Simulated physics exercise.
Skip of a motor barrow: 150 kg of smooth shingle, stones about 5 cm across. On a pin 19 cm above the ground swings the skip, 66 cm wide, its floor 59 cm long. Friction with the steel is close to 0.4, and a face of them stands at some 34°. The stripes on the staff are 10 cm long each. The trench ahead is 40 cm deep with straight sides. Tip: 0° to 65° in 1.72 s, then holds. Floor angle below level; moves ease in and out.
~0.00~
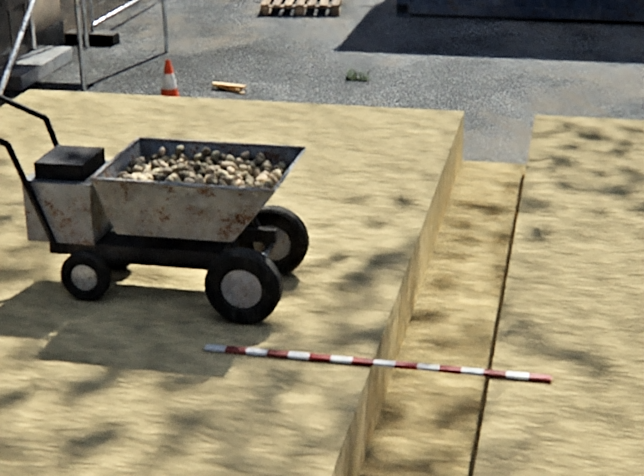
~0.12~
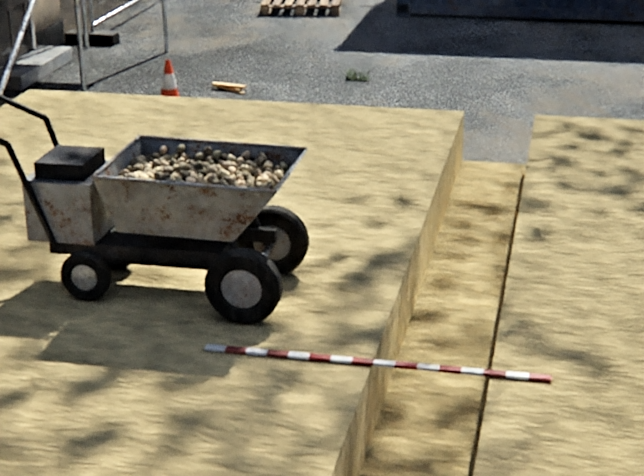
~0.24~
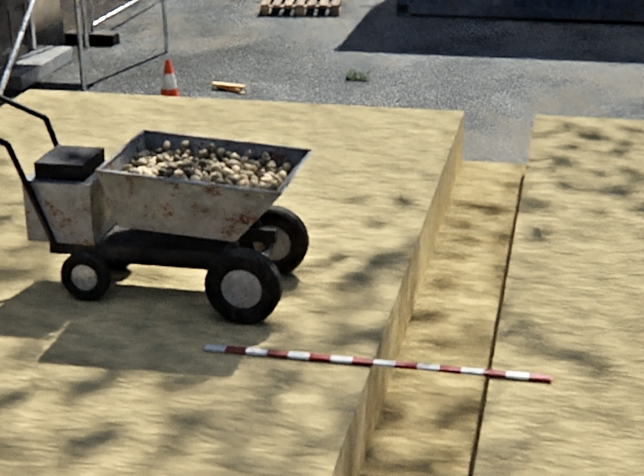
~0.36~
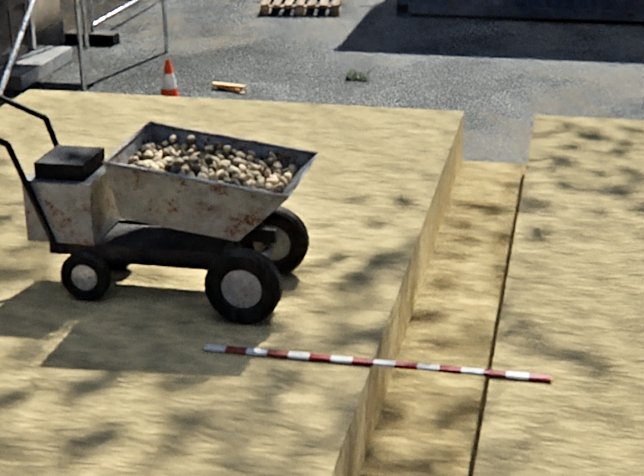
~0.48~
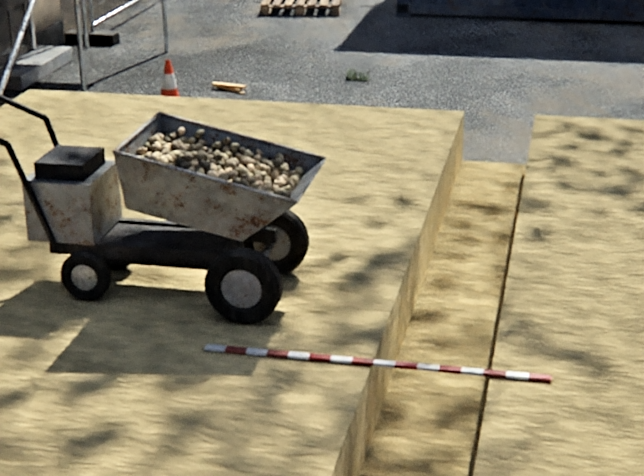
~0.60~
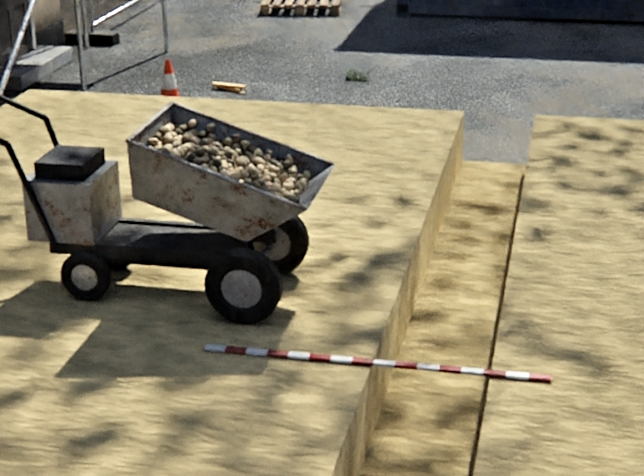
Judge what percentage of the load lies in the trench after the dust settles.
About 94 %.
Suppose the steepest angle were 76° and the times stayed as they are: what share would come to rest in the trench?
In that case near 95 per cent.
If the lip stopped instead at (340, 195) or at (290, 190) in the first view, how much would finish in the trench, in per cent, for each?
Close to 95 percent in the first case, 100 percent in the second.
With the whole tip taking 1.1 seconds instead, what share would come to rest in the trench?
Near 95 per cent.
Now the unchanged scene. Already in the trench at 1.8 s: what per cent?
Some 40 per cent of the load by that point.
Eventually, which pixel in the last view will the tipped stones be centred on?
Roughly at (438, 370).
After 1.3 s the floor is at 55°; 99 % in the skip, 1 % short of the trench; the foremost stones are at (365, 237).
After 1.8 s the floor is at 65°; 50 % in the skip, 9 % short of the trench, 41 % in the trench; the foremost stones are at (488, 391).
After 2.2 s the floor is at 65°; 25 % in the skip, 10 % short of the trench, 65 % in the trench; the foremost stones are at (491, 389).
After 4.1 s the floor is at 65°; 0 % in the skip, 6 % short of the trench, 94 % in the trench; the foremost stones are at (490, 385).
